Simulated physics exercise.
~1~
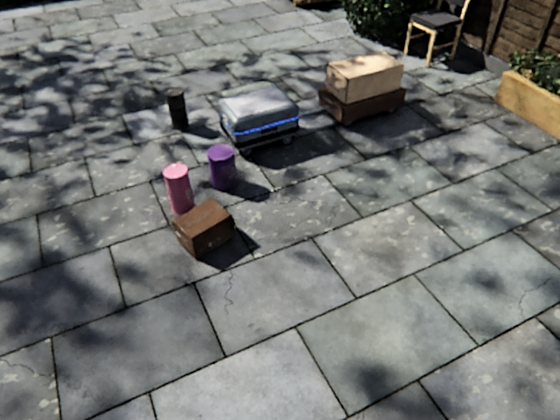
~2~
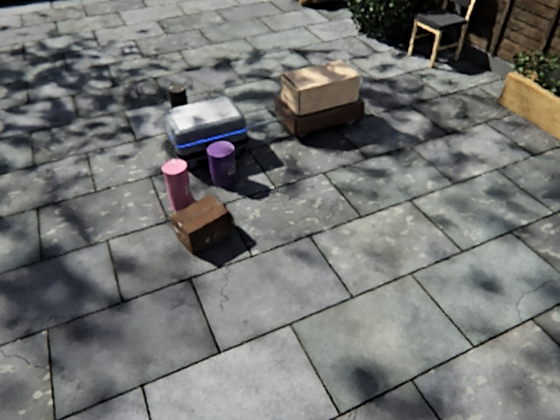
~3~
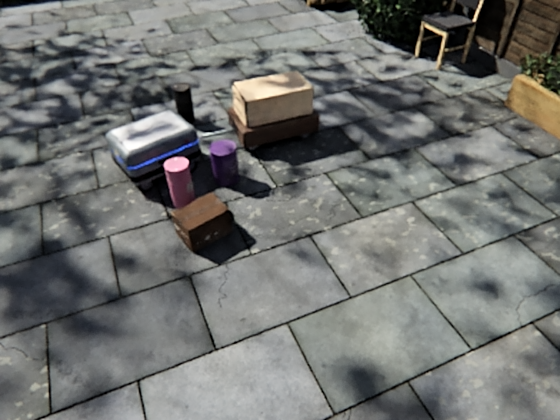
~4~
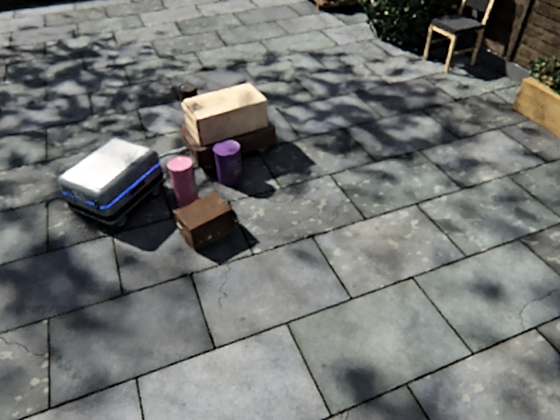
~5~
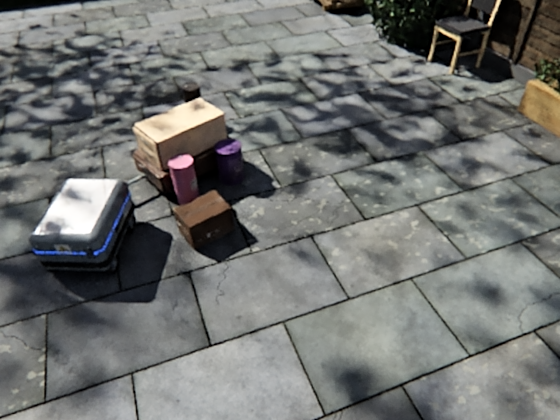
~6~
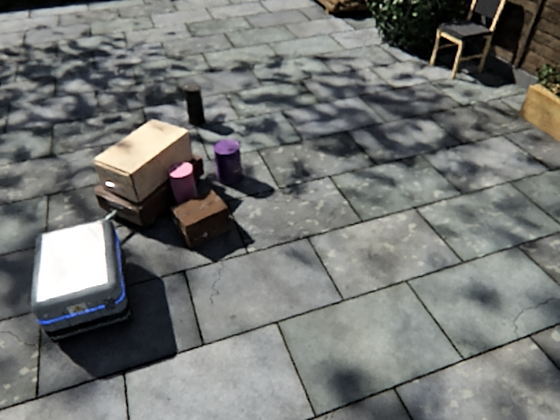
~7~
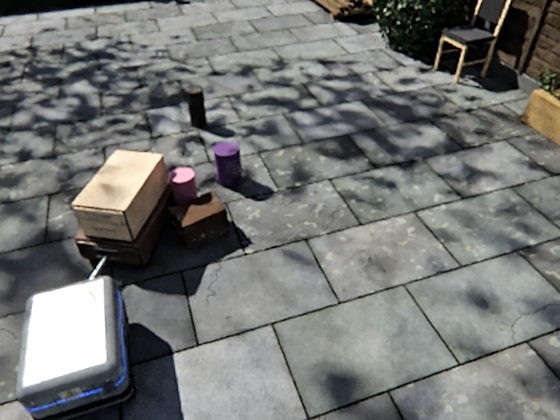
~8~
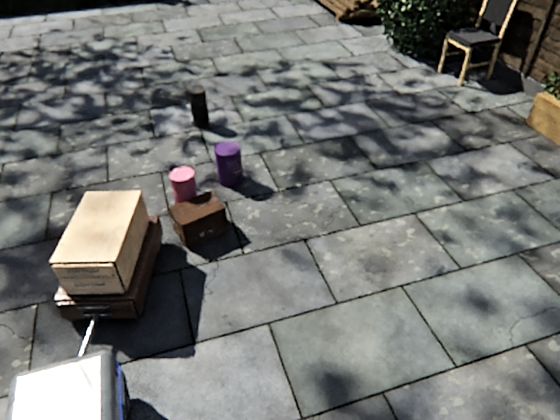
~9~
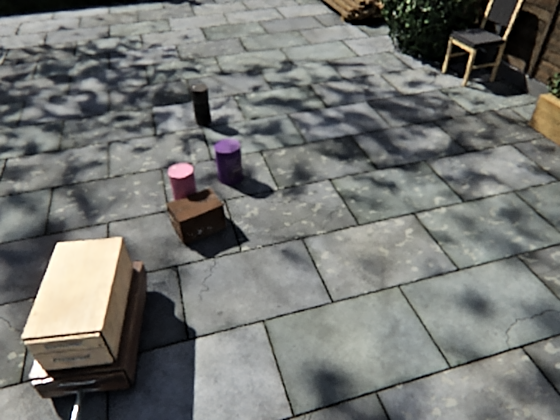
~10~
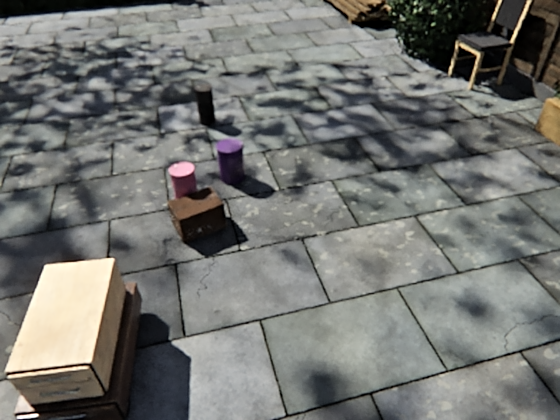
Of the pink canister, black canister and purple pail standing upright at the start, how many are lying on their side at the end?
None of them are lying down at the end. The pink canister, the black canister and the purple pail are all still upright.
